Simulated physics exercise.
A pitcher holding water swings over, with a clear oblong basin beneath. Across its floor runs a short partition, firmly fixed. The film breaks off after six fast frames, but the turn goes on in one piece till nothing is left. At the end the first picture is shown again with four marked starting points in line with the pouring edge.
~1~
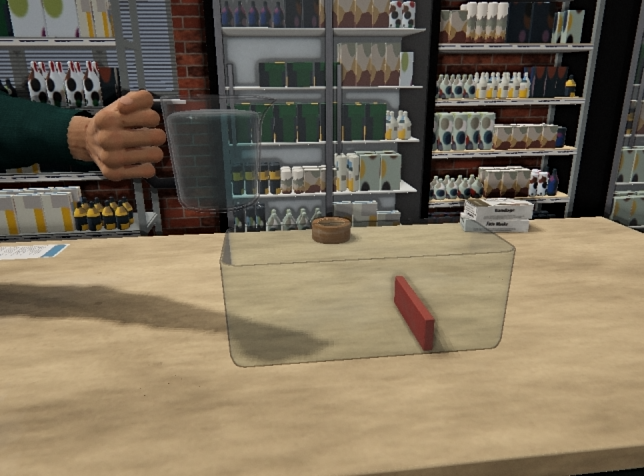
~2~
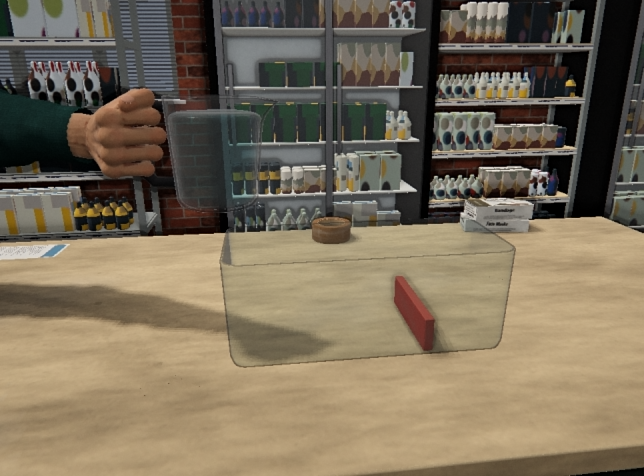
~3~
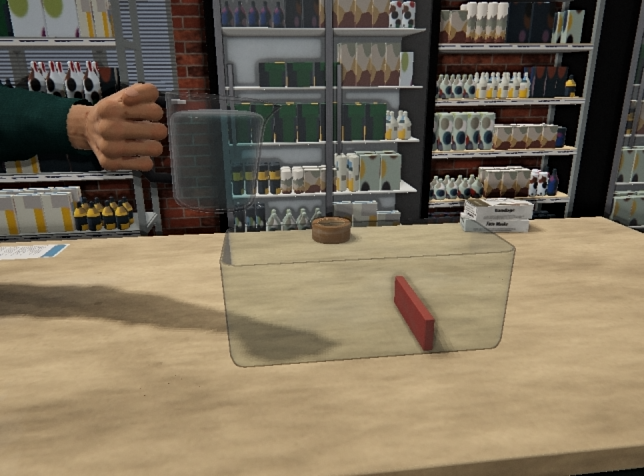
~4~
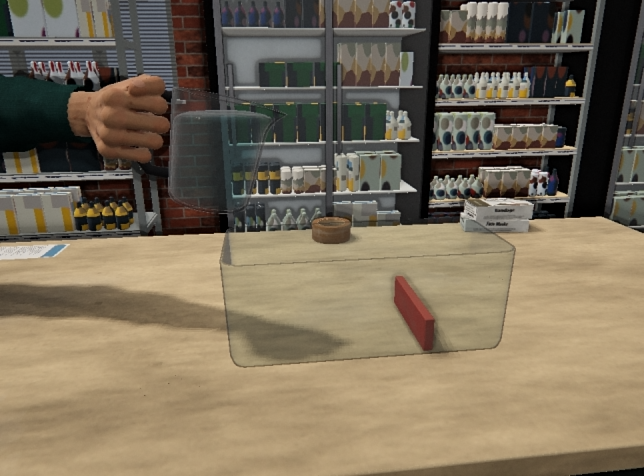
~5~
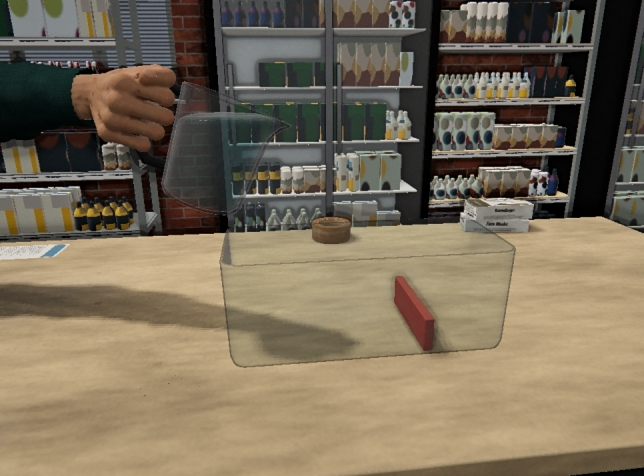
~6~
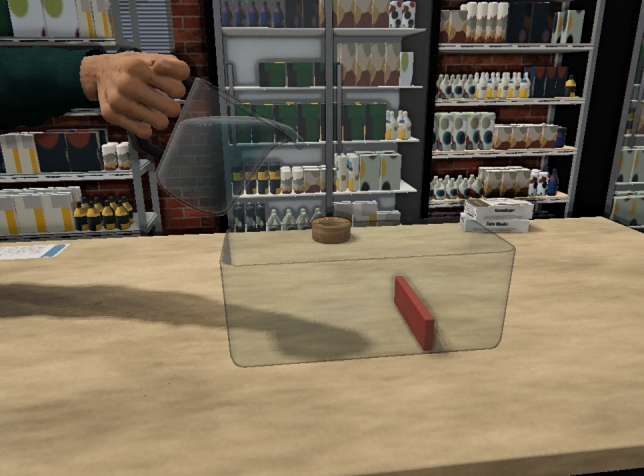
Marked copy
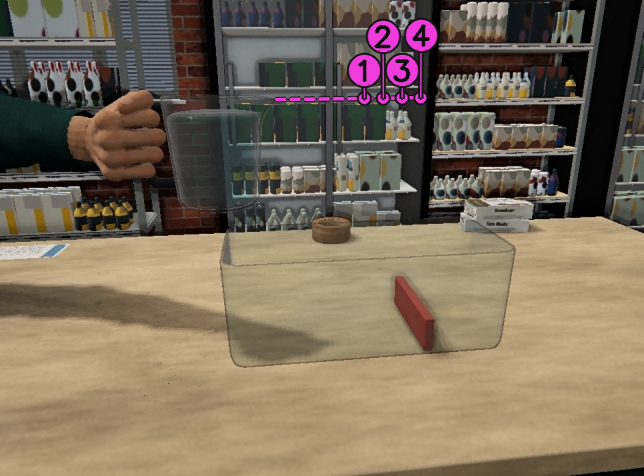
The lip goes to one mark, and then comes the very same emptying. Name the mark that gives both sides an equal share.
Choose 1.
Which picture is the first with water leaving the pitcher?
In picture 6.
On the marked copy, 1 at (364, 98); 2 at (383, 98); 3 at (402, 98); 4 at (420, 97).
For dot 1, about 53 % ends left of the wall and 46 % right of it.
For dot 2, about 29 % ends left of the wall and 70 % right of it.
For dot 3, about 23 % ends left of the wall and 75 % right of it.
For dot 4, about 34 % ends left of the wall and 65 % right of it.
